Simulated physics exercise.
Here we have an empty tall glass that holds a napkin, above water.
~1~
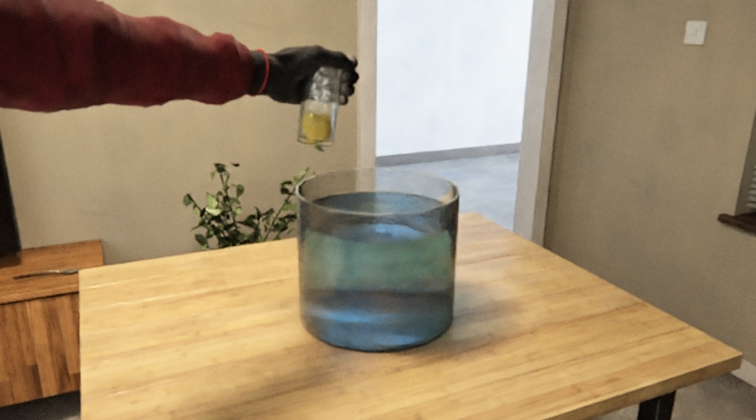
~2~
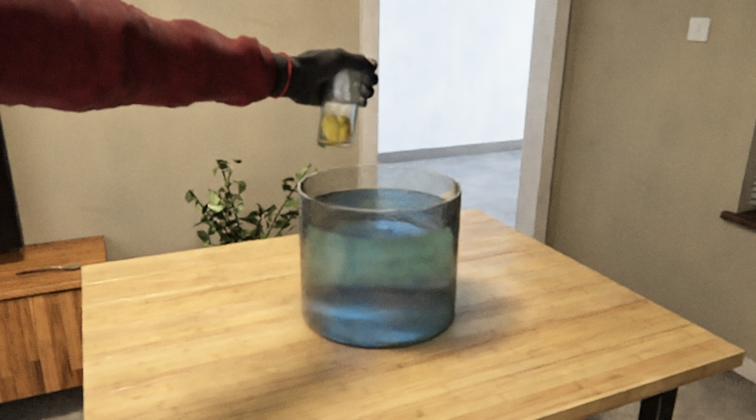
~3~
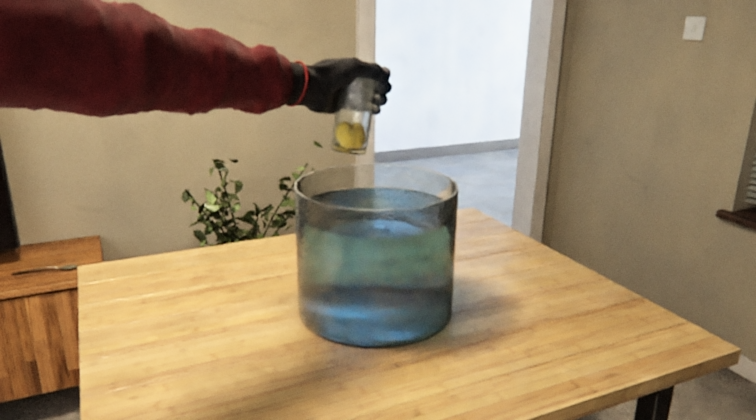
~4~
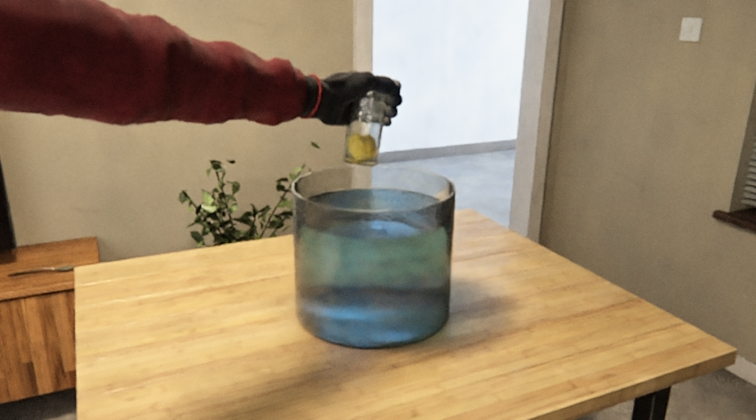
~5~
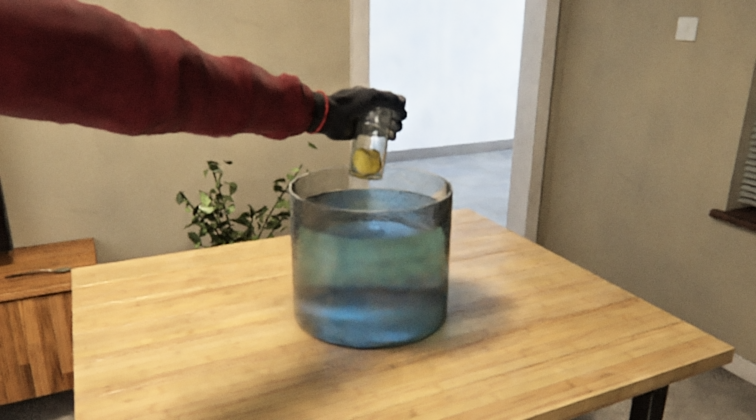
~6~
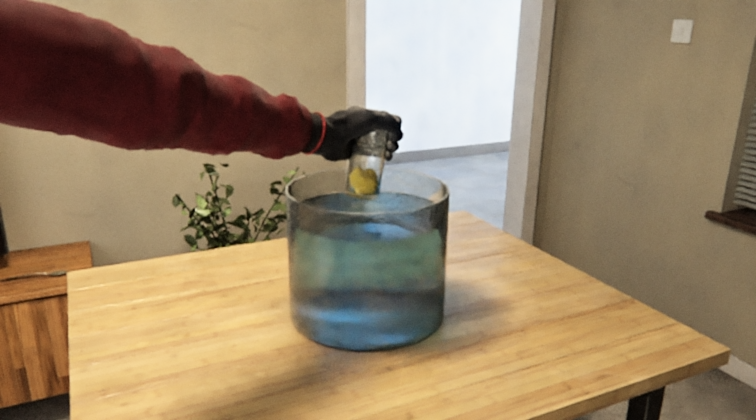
A gloved hand in a red sleeve moved a tall glass with a yellow napkin inside a little to the right over a clear tub of water, then lowered it to just above the surface.
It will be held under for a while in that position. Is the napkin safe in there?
It ends up wet.
Soon after, the tall glass enters the water.
Later, water pours in as the air escapes.
In the end, the tall glass is under, flooded, and the napkin is wet.
